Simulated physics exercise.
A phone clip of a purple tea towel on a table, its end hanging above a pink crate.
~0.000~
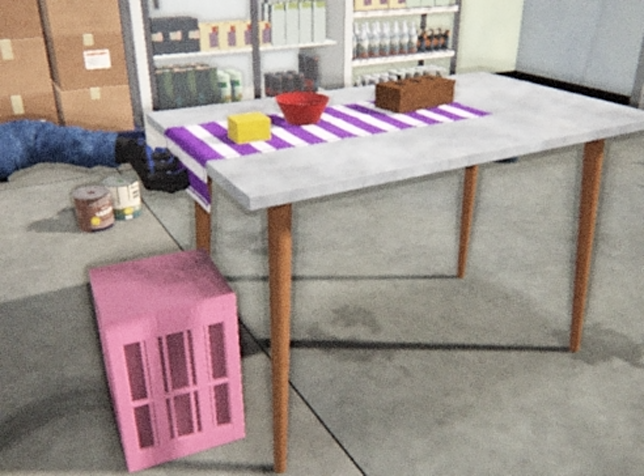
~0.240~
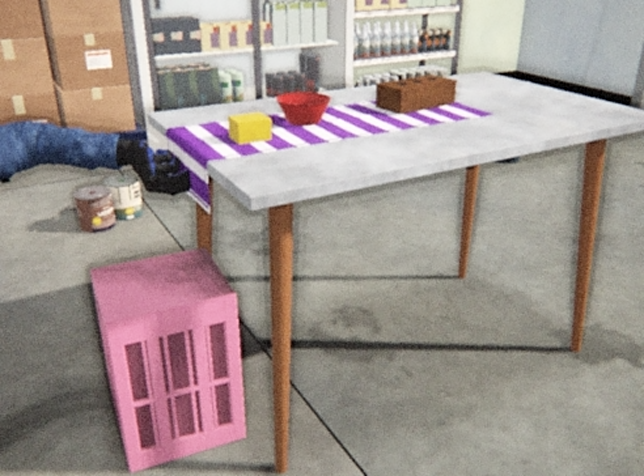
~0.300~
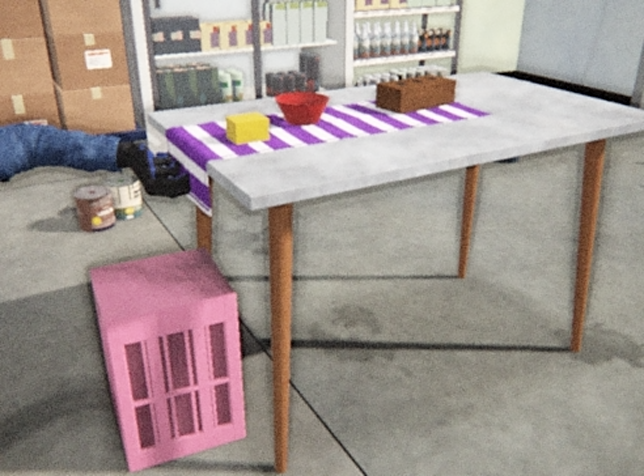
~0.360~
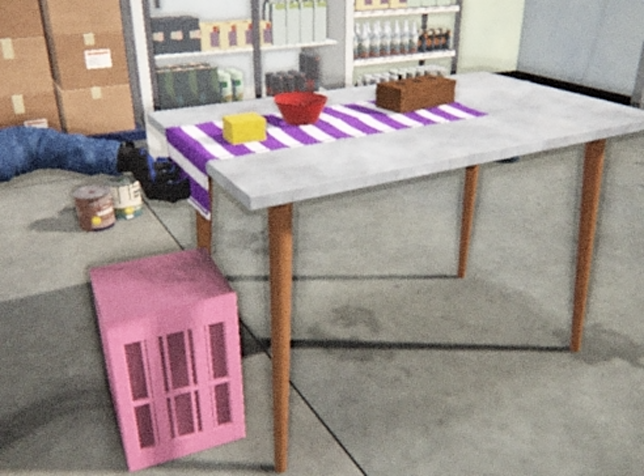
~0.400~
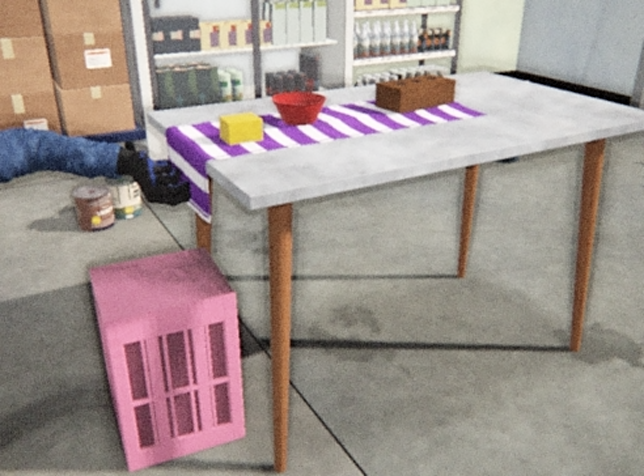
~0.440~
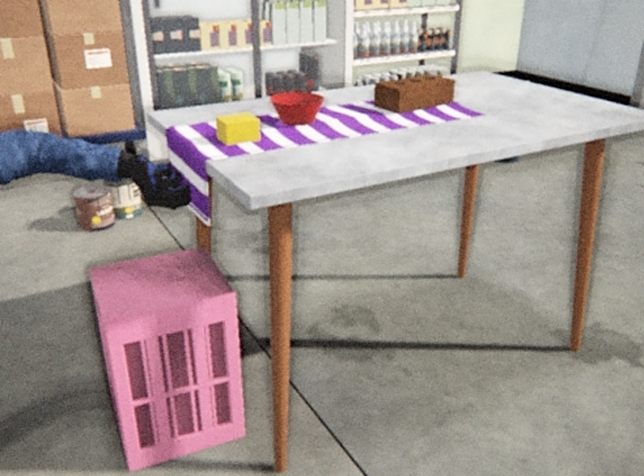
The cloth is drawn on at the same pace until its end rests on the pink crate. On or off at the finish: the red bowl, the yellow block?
The red bowl keeps clear of the edge and the yellow block falls off.
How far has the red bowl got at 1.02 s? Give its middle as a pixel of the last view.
Around (251, 116).
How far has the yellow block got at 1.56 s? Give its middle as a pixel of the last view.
Close to (161, 246).
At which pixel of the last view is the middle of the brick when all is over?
Close to (355, 102).
By 0.64 s, hem going down; bowl carried along near (277, 113); block moved a little.
By 1.02 s, hem going down; bowl carried along near (251, 116); block tipping at the edge near (177, 104).
By 1.56 s, hem on the crate; bowl carried along near (228, 120); block over the edge.
When it is over, hem on the crate; bowl carried along near (228, 120); block over the edge. The red bowl stays on the table and the yellow block goes over the edge.
